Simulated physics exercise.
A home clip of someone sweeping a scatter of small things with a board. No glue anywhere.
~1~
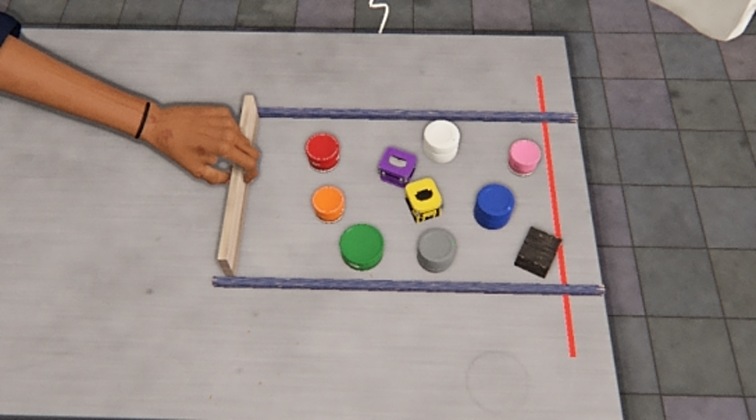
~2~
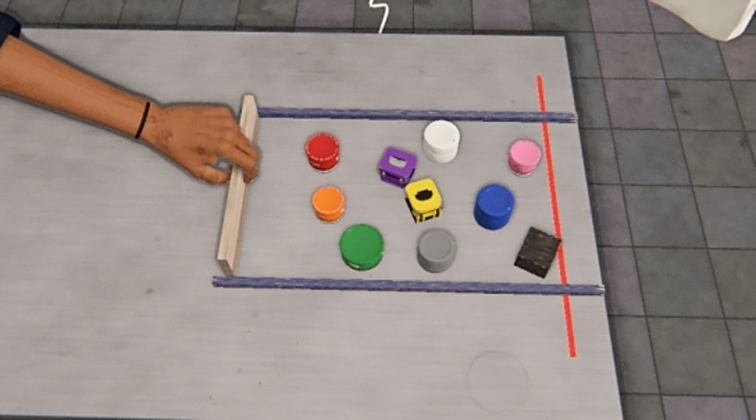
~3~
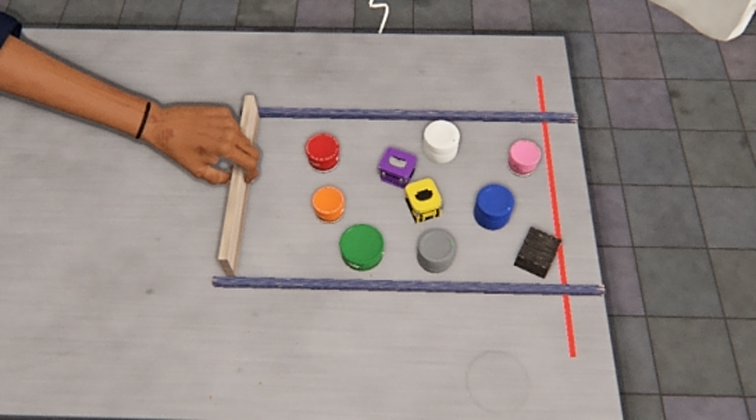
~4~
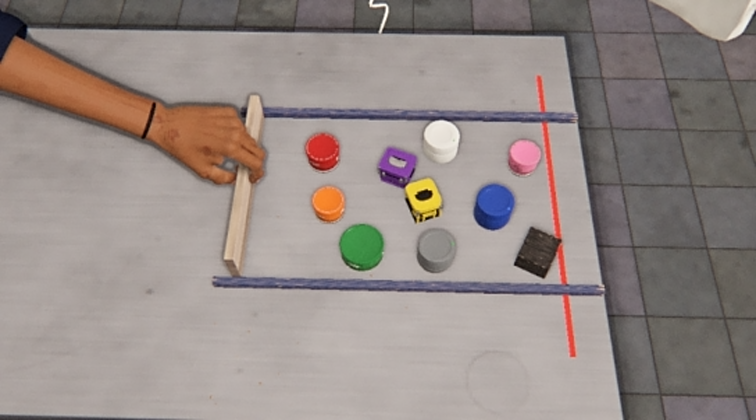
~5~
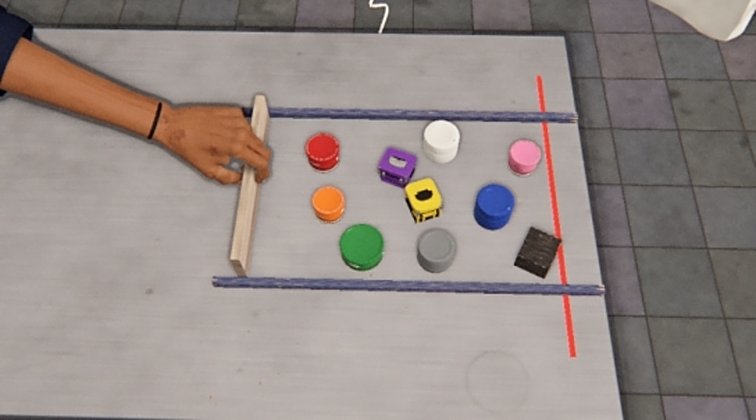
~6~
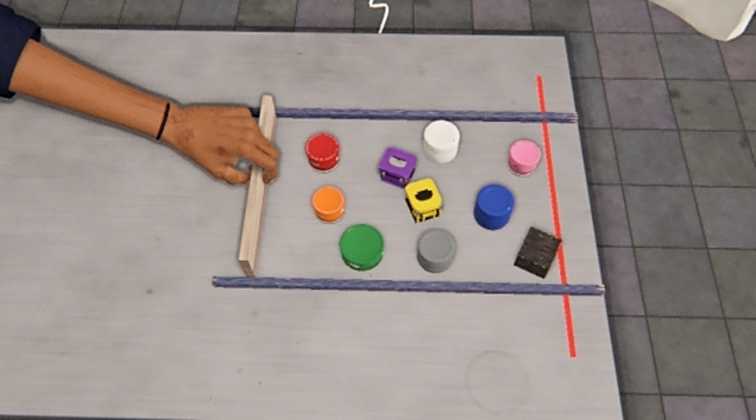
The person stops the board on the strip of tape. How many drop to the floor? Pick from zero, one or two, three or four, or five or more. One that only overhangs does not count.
As it turns out, the number that fall off is five or more.
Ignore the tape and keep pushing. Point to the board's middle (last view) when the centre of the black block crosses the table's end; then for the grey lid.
Its middle is around (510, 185) and around (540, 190).
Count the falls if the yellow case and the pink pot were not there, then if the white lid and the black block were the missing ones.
3 in the first case, 4 in the second.
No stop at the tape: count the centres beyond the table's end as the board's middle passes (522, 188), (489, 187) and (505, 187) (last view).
It would be 2, 0 and 0.
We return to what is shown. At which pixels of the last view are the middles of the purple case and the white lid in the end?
About (568, 184), and the other about (565, 129).
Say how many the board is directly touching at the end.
The number is 5.
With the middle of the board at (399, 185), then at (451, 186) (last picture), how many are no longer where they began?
The counts are 7 and 9.
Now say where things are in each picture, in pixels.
The first picture shows black block (538, 252); pink pot (524, 158); blue lid (494, 207); board (240, 182); tape (554, 199).
The second picture shows pink pot (523, 159); grey lid (436, 252).
The third picture shows blue lid (494, 207); white lid (441, 142).
The fourth picture shows black block (538, 253); orange pot (329, 206).
The fifth picture shows pink pot (523, 159); green tub (362, 248).
The sixth picture shows black block (538, 253); pink pot (523, 159); blue lid (494, 207); board (260, 183); tape (554, 199).
Soon after, none off yet; black block at rest near (538, 253); pink pot at rest near (523, 159); blue lid at rest near (494, 207).
In the end, the number that fall off is five or more; gone, yellow case, grey lid, blue lid, pink pot and black block.
